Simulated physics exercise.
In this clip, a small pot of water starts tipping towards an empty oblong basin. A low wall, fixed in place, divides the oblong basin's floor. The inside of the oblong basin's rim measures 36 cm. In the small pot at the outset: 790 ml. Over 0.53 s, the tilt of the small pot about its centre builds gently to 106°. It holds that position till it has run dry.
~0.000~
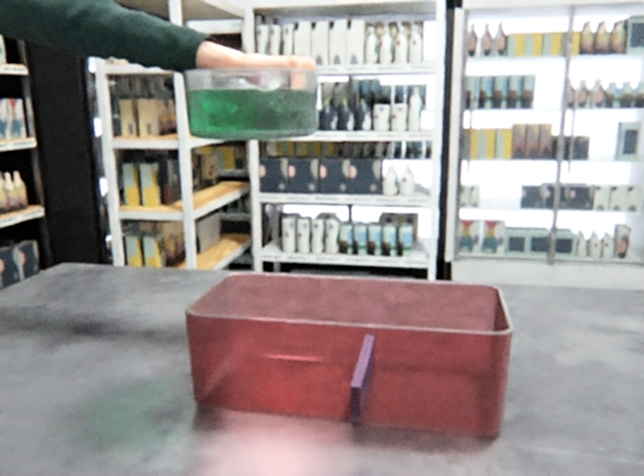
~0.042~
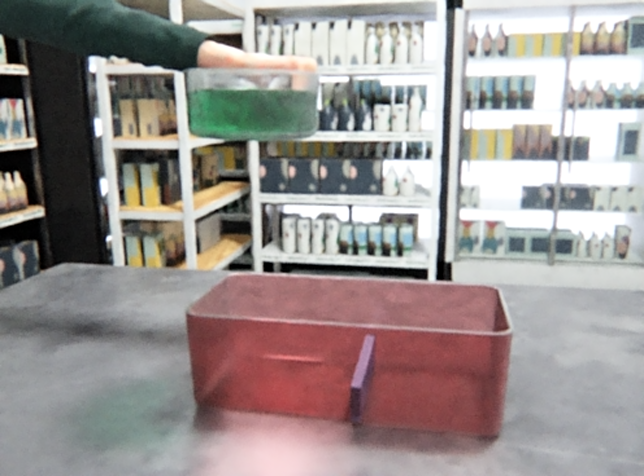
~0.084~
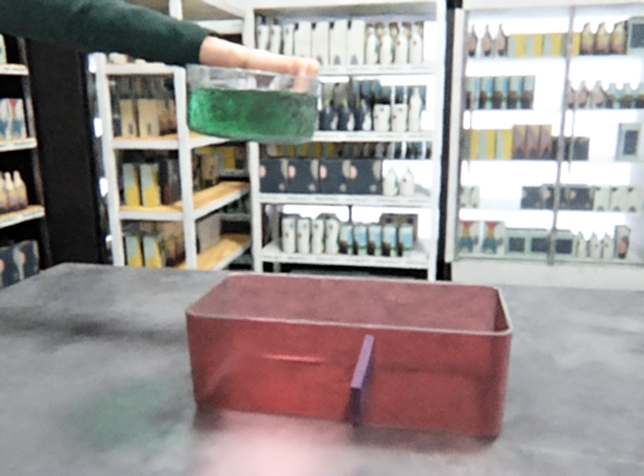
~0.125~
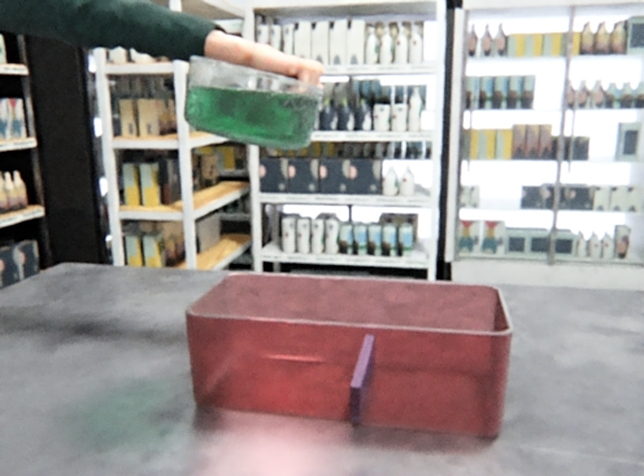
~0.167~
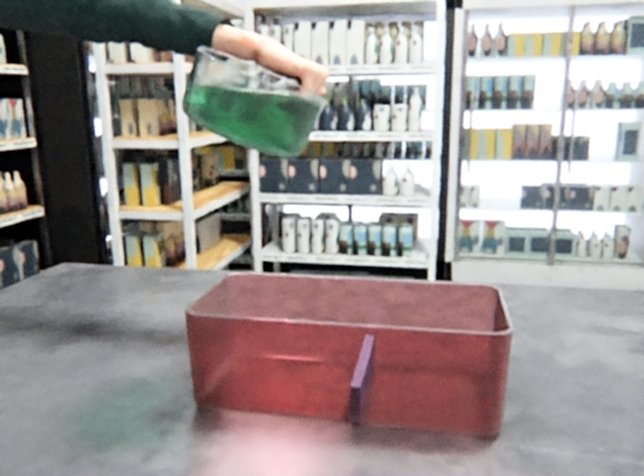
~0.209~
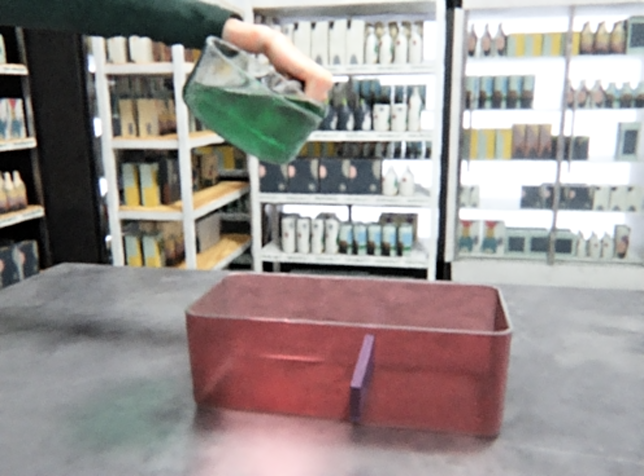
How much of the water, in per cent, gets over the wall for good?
51 %.
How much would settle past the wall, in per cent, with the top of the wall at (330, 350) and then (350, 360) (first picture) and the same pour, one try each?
Around 80 and 65 percent, in that order.
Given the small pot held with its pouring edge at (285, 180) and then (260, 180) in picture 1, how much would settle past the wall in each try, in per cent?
15 then 20 %.
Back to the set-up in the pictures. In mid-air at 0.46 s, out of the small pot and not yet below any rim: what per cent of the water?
Near 70 per cent of it all.
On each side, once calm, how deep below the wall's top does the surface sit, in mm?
Left 30 mm, right 24 mm.
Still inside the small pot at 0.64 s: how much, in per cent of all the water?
I'd say some 4 per cent remains.
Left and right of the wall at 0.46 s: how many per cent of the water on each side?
Lab note: Left near 2, right near 10.
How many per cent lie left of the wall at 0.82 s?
Roughly 42 per cent.
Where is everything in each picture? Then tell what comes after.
The first picture shows tilt 0°; pouring edge (316, 73); surface from (195, 92) to (315, 90); the oblong basin's rim runs from (208, 292) to (505, 309); the wall's top is at (364, 358).
The second picture shows tilt 2°; pouring edge (317, 75); surface from (195, 92) to (316, 92).
The third picture shows tilt 6°; pouring edge (319, 81); surface from (196, 90) to (316, 93).
The fourth picture shows tilt 14°; pouring edge (321, 91); surface from (196, 89) to (319, 96).
The fifth picture shows tilt 24°; pouring edge (322, 104); surface from (194, 88) to (322, 98).
The sixth picture shows tilt 36°; pouring edge (320, 119); surface from (194, 85) to (313, 105); 3 per cent is over the edge.
Then, 0.46 s in, the tilt is 101° and 20 per cent is still to pour, 2 is left of the wall and 9 right of it.
Then, 0.64 s in, the tilt is 106° and 4 per cent is still to pour, 28 is left of the wall and 58 right of it.
Then, 0.82 s in, the tilt is 106° and 0 per cent is still to pour, 41 is left of the wall and 50 right of it.
Then, 1.03 s in, the tilt is 106° and 0 per cent is still to pour, 46 is left of the wall and 51 right of it.
Finally, 46 per cent lies left of the wall, 51 right of it and 3 outside.
